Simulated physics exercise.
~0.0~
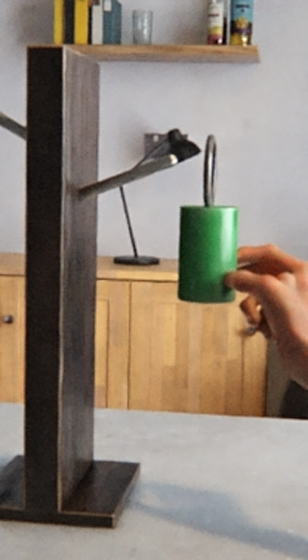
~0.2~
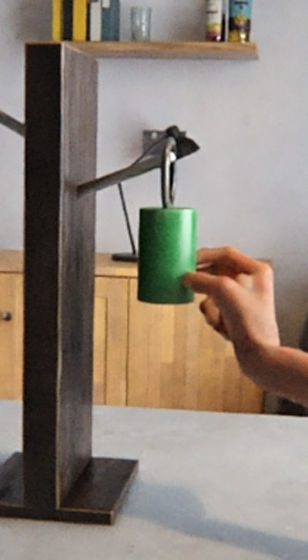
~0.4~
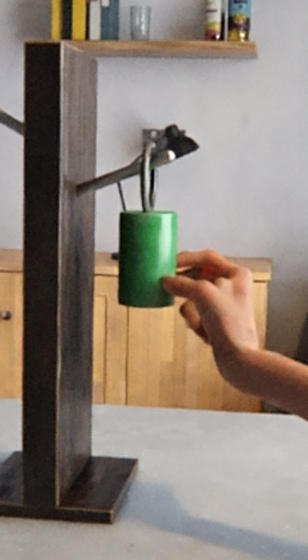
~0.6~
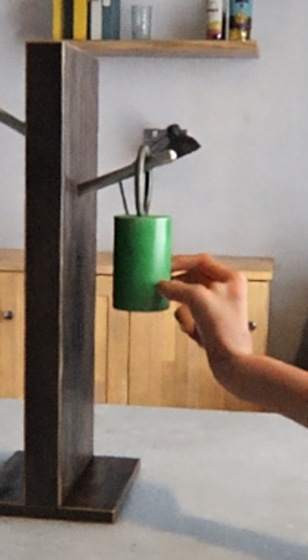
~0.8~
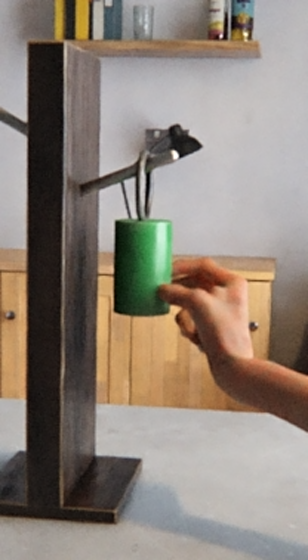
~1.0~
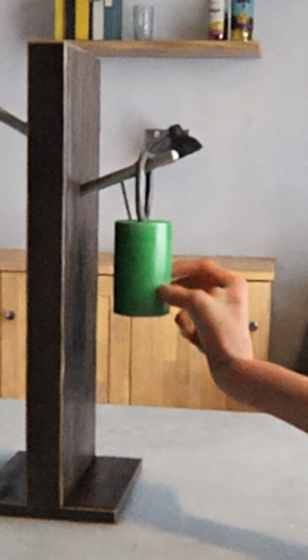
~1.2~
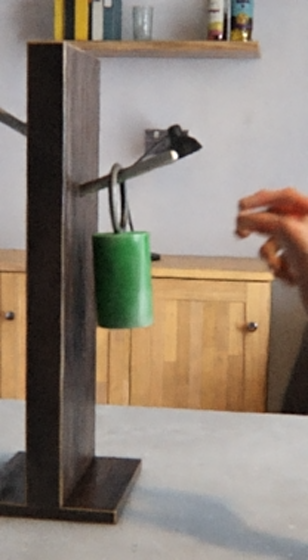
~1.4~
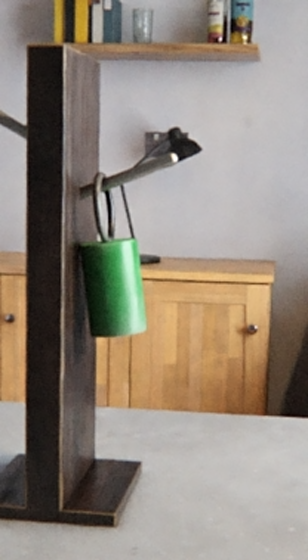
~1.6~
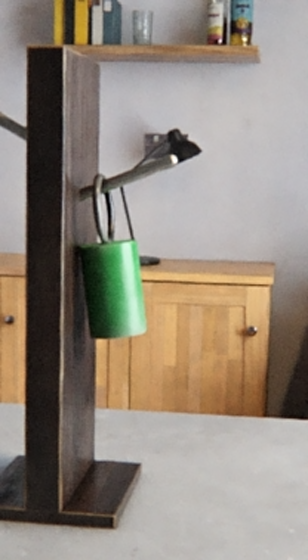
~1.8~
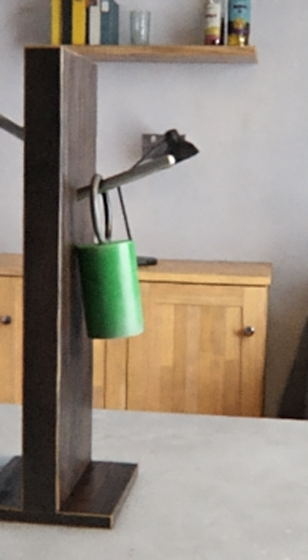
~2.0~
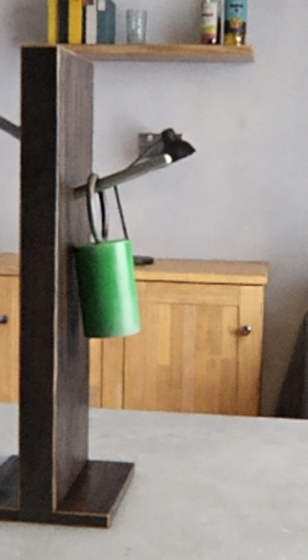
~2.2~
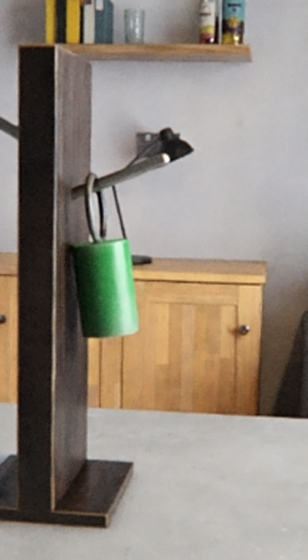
At first, a hand at the right holds a green lantern by its side, its metal loop upright, near a dark wooden stand with a slanting peg. The hand carries the lantern left until the loop comes around the peg, then eases it down slightly and holds it there. Next, the fingers let go and the hand draws back to the right, out of view. The lantern tilts a little and slips down the peg toward the post. It settles beside the upright, and at the end it still hangs there by its loop.
